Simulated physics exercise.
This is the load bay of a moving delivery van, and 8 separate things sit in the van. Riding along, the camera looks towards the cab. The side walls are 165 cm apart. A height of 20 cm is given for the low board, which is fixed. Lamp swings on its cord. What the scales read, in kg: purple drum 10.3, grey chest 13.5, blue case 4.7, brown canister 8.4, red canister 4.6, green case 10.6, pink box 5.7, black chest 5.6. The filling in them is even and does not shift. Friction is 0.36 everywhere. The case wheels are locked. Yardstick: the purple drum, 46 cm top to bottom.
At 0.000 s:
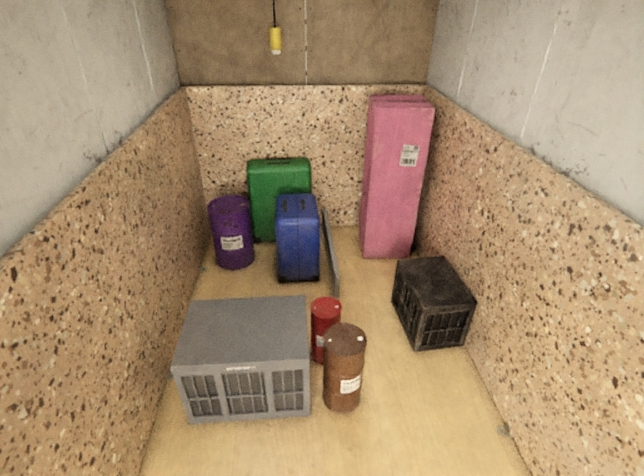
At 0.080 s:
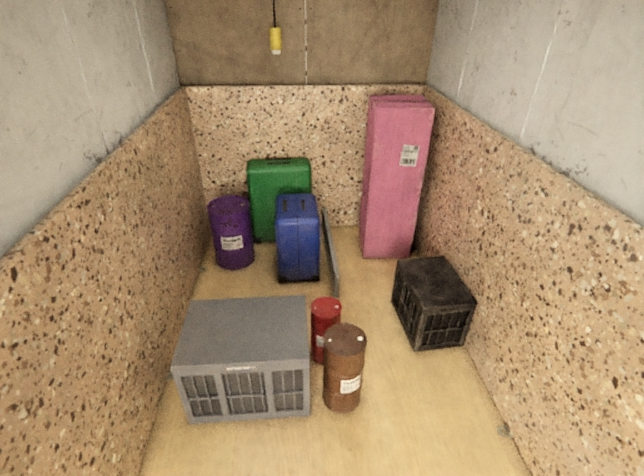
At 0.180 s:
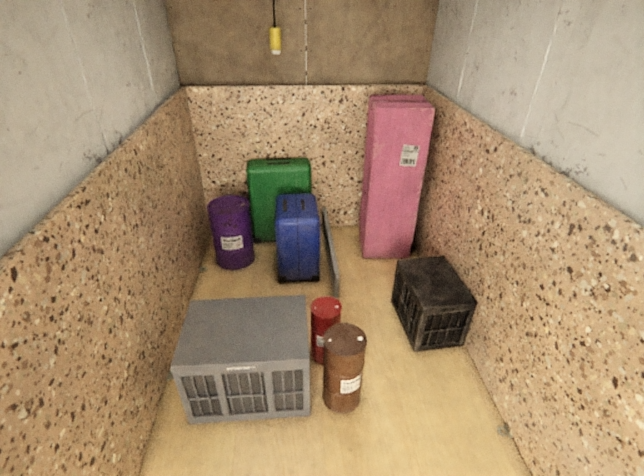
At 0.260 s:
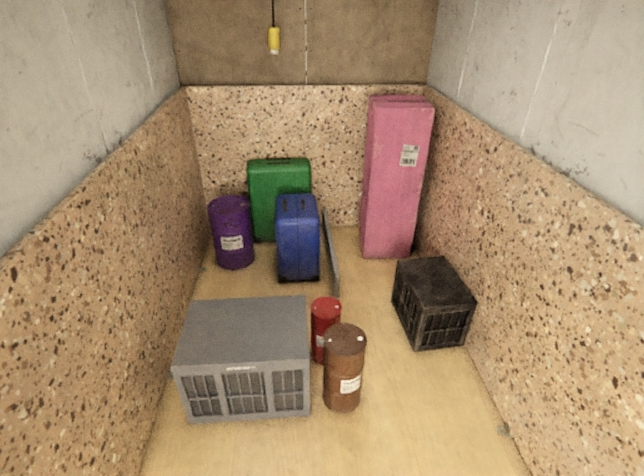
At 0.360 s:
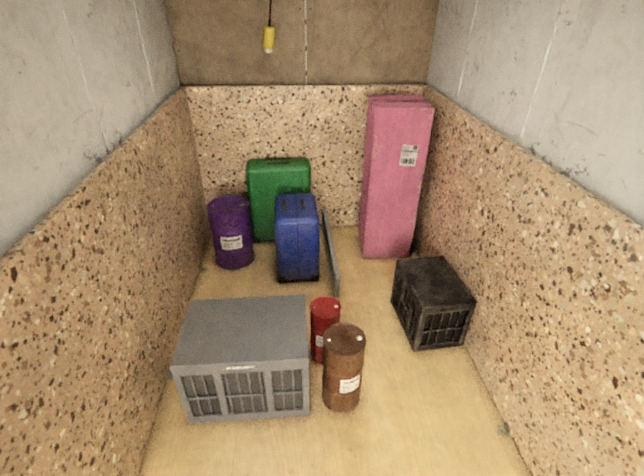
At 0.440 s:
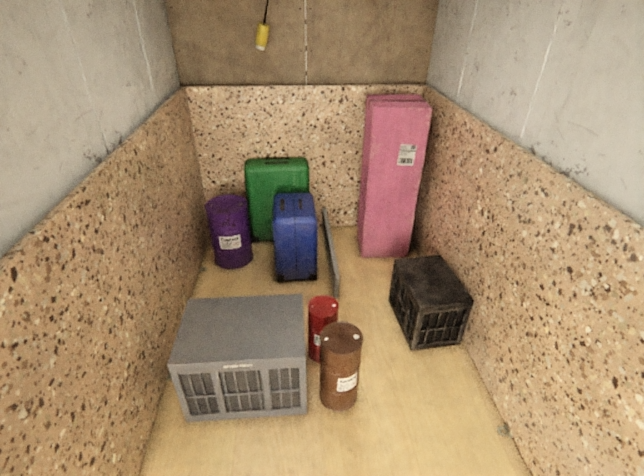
The yellow lamp hangs almost still on its cord above the cases, drums, chests and tall pink box in the van's load bay, then swings gradually to the left. As it leans further, the blue case and the load around it shift very slightly left, all staying upright.
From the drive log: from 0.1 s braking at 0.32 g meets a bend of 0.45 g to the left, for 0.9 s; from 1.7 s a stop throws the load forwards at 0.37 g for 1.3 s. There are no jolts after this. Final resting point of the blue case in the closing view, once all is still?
Roughly (257, 229).
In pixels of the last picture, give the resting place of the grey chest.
In the last view, its centre sits near (221, 328).
After 0.64 s, push 0.32 g forwards, 0.45 g left; blue case moved 11 cm near (284, 232); brown canister moved 11 cm; grey chest moved 11 cm.
After 0.84 s, push 0.20 g forwards, 0.29 g left; blue case moved 25 cm near (267, 229); brown canister moved 27 cm; black chest moved 27 cm.
After 1.04 s, no push; blue case moved 32 cm near (257, 229); black chest moved 41 cm; brown canister moved 30 cm.
In the end (3.6 s), not toppled but over 15 cm from the start, purple drum, grey chest, blue case, brown canister, red canister, pink box and black chest; the last one under 15 cm from the start. In the last view, blue case near (257, 229).
